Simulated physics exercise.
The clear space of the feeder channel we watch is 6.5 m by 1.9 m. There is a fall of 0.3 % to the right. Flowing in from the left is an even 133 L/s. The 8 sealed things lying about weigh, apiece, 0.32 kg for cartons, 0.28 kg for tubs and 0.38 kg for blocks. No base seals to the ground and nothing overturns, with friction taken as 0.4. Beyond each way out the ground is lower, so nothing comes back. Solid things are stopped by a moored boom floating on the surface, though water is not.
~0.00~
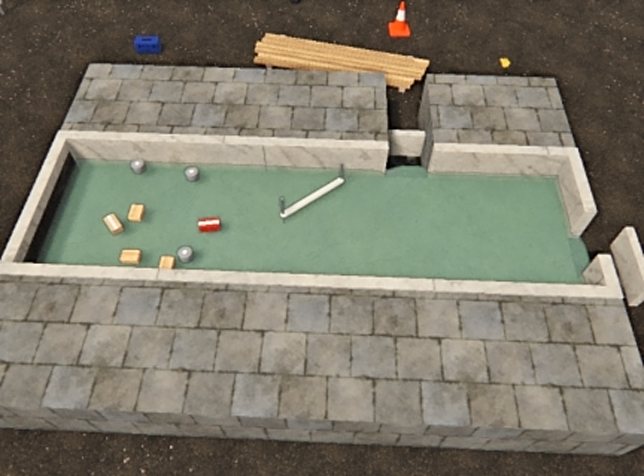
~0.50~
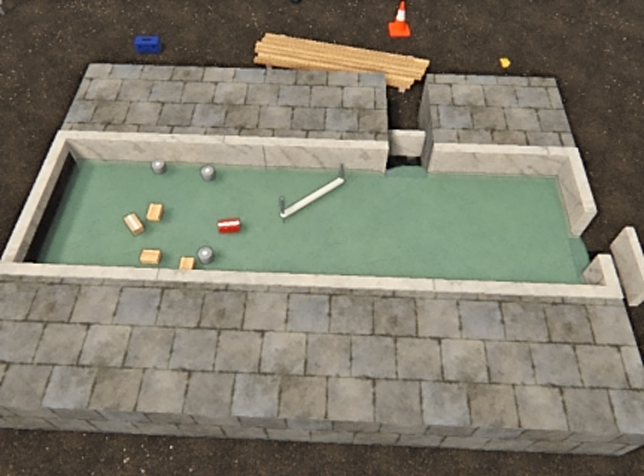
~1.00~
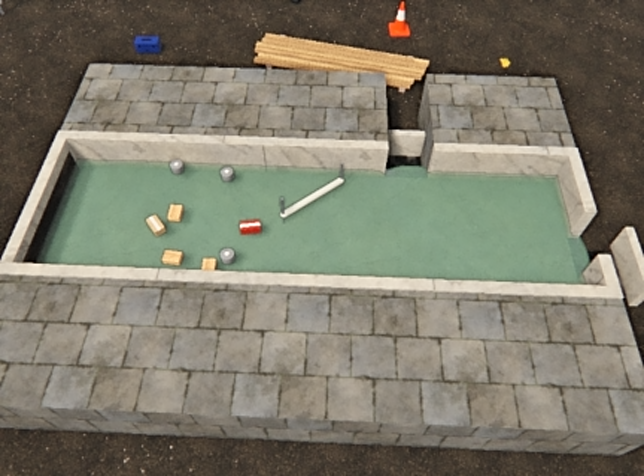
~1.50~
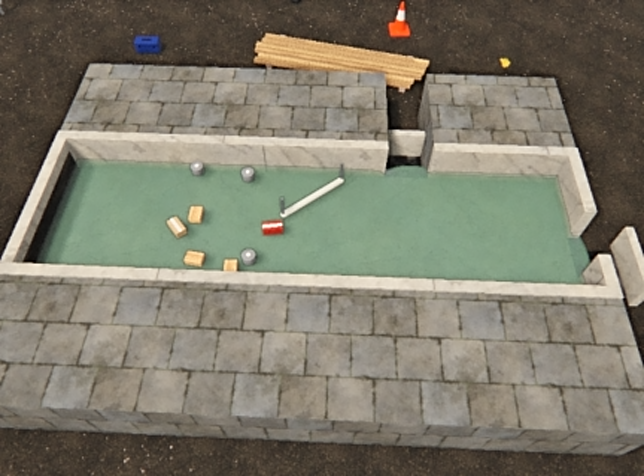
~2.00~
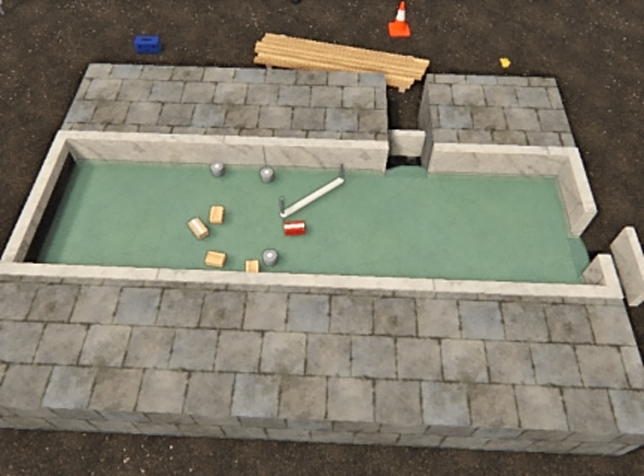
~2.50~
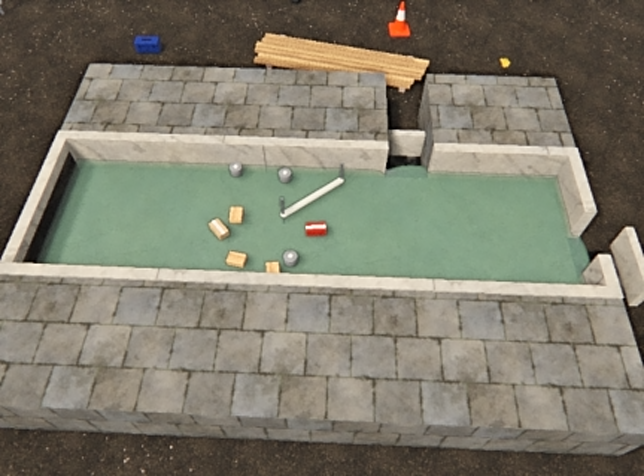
The footage shows a red carton, several tan blocks and three grey balls drifting steadily rightward together across greenish water in a walled channel, the carton passing just below a slanted white boom that stays in place.
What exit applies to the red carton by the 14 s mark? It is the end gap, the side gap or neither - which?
I would say end opening.
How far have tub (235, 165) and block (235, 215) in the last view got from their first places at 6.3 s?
In that order: 300 cm, 250 cm.
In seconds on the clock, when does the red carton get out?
That happens at about 11.5 s.
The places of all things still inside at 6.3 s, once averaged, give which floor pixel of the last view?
(388, 244).
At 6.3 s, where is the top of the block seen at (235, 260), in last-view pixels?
Its top ends up at around (381, 256).
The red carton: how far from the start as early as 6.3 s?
By then it has shifted roughly 300 cm.
After 3.5 s the red carton is near (357, 227), 1.8 m from its start, afloat; 0 of 8 are out; 8 afloat.
After 6.3 s the red carton is near (449, 217), 3.0 m from its start, afloat; 1 of 8 are out; 7 afloat.
After 10.0 s the red carton is near (531, 215), 4.0 m from its start, afloat; 2 of 8 are out; 6 afloat.
After 14.0 s the red carton has gone out by the end gap; 7 of 8 are out; 1 afloat.
